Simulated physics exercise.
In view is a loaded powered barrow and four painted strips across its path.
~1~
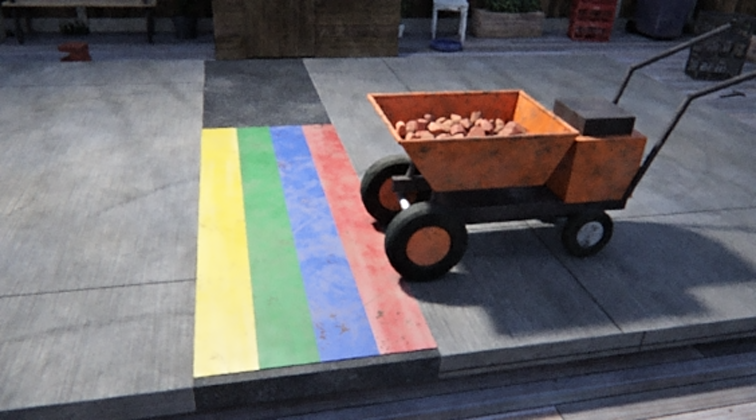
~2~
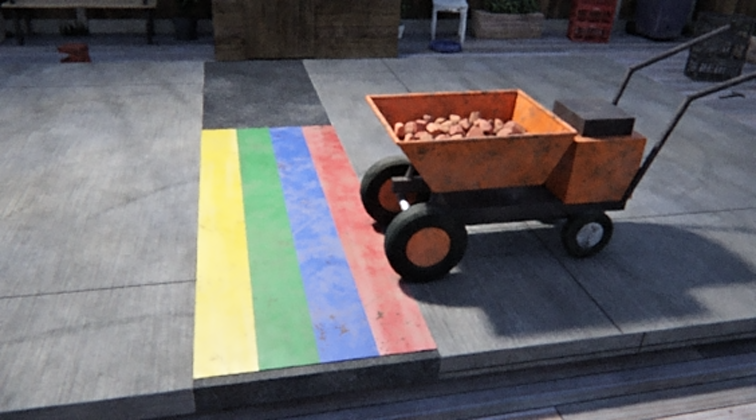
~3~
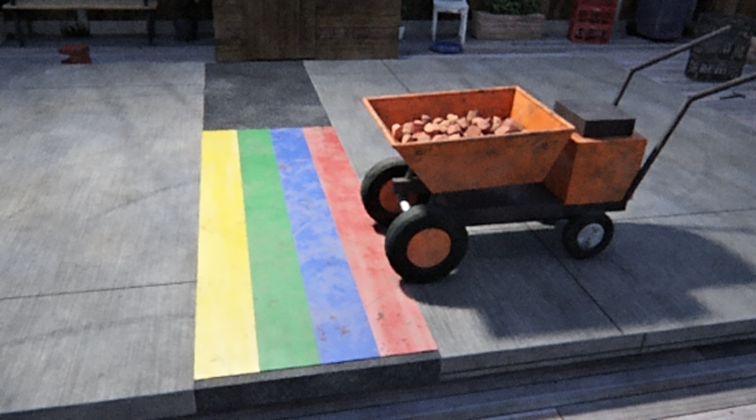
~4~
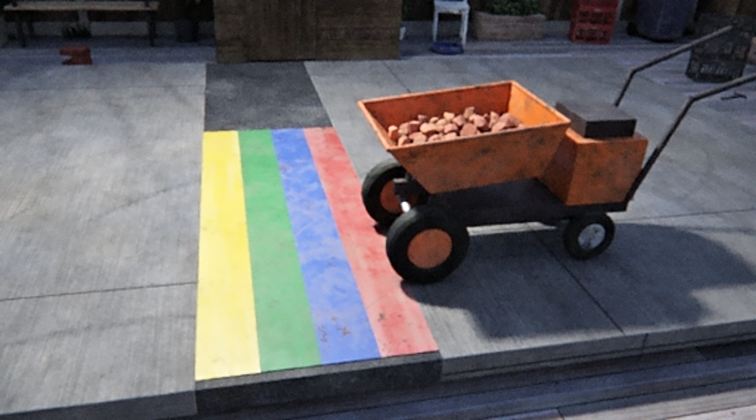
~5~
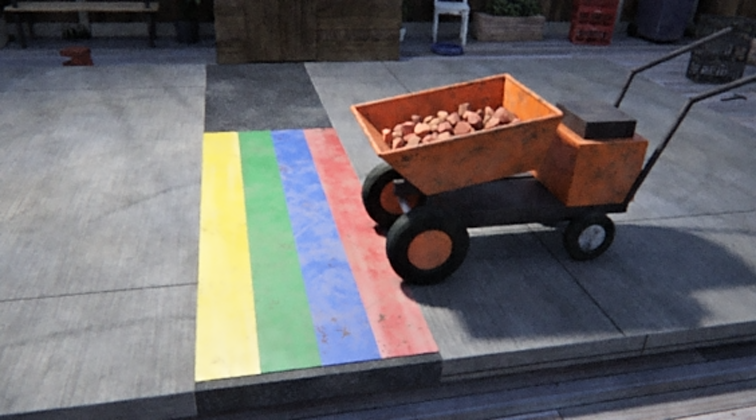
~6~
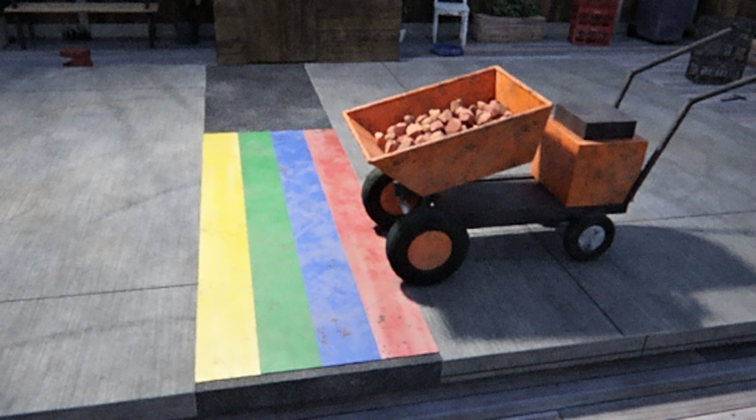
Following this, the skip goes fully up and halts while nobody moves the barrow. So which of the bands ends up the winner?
The winner is the green band.
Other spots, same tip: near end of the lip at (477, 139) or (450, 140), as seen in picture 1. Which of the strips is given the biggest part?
First spot: The blue one; second spot: The blue strip.
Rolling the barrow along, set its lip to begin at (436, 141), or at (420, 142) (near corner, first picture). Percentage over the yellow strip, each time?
Roughly 10 and 20 percent respectively.
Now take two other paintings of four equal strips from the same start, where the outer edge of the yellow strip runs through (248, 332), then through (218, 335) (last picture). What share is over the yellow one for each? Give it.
Near 40 % and 30 %.
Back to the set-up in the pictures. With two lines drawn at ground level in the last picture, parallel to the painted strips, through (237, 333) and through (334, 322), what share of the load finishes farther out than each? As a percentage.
The first gives 20 %, the second 90 %.
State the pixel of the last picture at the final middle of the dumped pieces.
Near pixel (263, 255).
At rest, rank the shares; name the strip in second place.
The answer is yellow.
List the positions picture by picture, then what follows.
Lip of the skip at (401, 142), level; top of the load at (458, 130), lumps of rubble; red strip at (392, 307); blue strip at (338, 313); green strip at (283, 318); yellow strip at (225, 324), in the first frame.
Lip of the skip at (399, 144), level; top of the load at (473, 138), in the second frame.
Lip of the skip at (395, 147), tipped barely; top of the load at (485, 130), in the third frame.
Lip of the skip at (389, 150), tipped a little; top of the load at (482, 127), in the fourth frame.
Lip of the skip at (381, 156), tipped a little; top of the load at (488, 121), in the fifth frame.
Lip of the skip at (370, 162), tipped clearly; top of the load at (485, 120); red strip at (393, 311); blue strip at (340, 317); green strip at (284, 323); yellow strip at (226, 329), in the sixth frame.
Soon, skip tipped steeply; all in the skip.
A while on, skip tipped right over; nearly all in the skip; a small part over the green strip.
Towards the end, skip tipped right over; about a quarter in the skip; a stray few over the blue strip; about half over the green strip; about a quarter over the yellow strip; a small part off the paint.
Finally, skip tipped right over; a small part in the skip; none over the red strip; a small part over the blue strip; about half over the green strip; about a quarter over the yellow strip; a small part off the paint.
